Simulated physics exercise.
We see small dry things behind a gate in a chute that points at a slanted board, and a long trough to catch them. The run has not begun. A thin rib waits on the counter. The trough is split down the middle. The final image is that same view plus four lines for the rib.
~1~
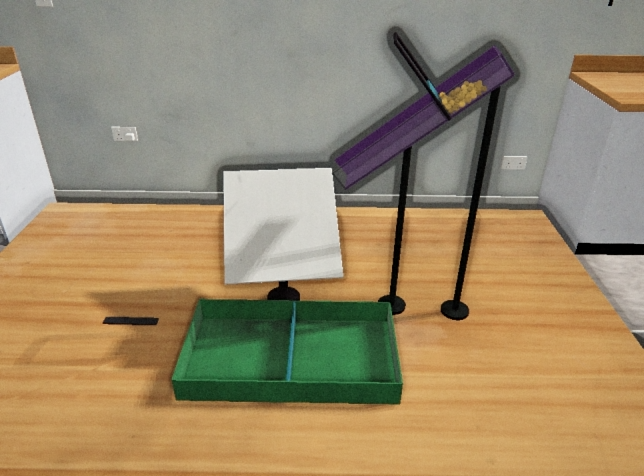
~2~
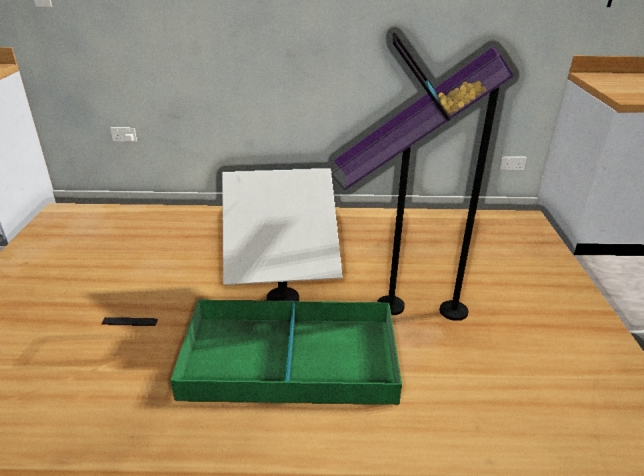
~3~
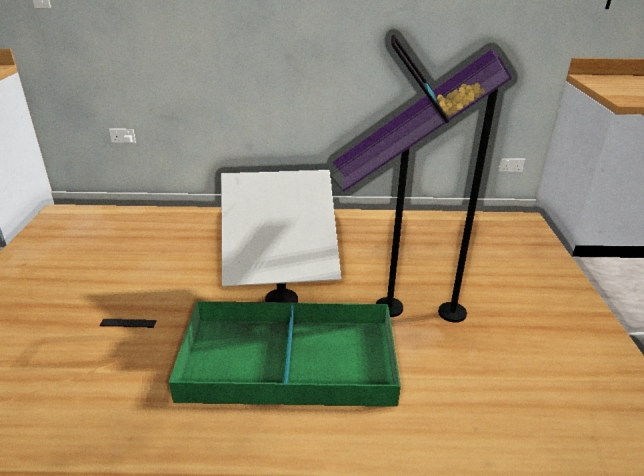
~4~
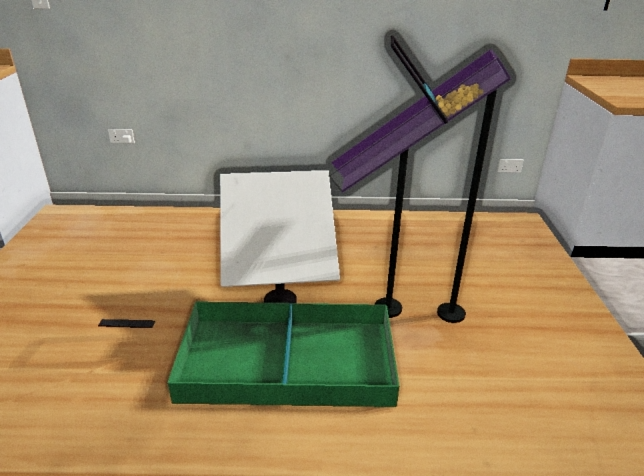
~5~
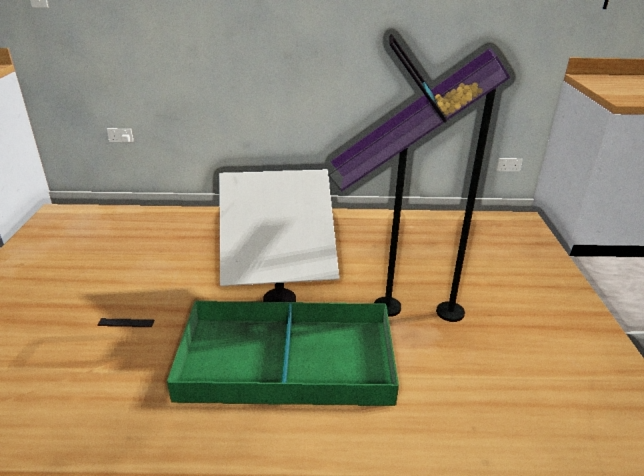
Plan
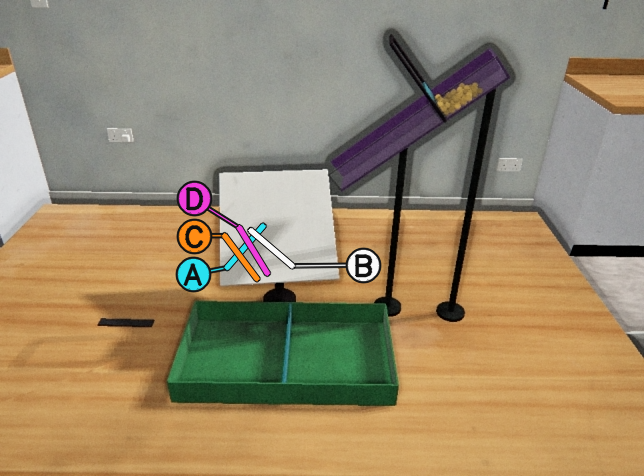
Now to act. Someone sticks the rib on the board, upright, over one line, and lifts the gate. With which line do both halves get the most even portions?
D works best here.
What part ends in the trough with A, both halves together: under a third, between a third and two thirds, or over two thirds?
It is over two thirds.
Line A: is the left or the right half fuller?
The left half.
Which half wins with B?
The right half.
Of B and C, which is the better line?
The answer is C.
On the marked copy, line A from (263, 226) to (227, 267); line B from (250, 230) to (292, 265); line C from (224, 235) to (256, 278); line D from (239, 227) to (267, 273).
For line A, of what is caught, most in the left half, about a quarter in the right.
For line B, of what is caught, a small part in the left half, nearly all in the right.
For line C, of what is caught, most in the left half, about a quarter in the right.
For line D, of what is caught, about half in the left half, about half in the right.
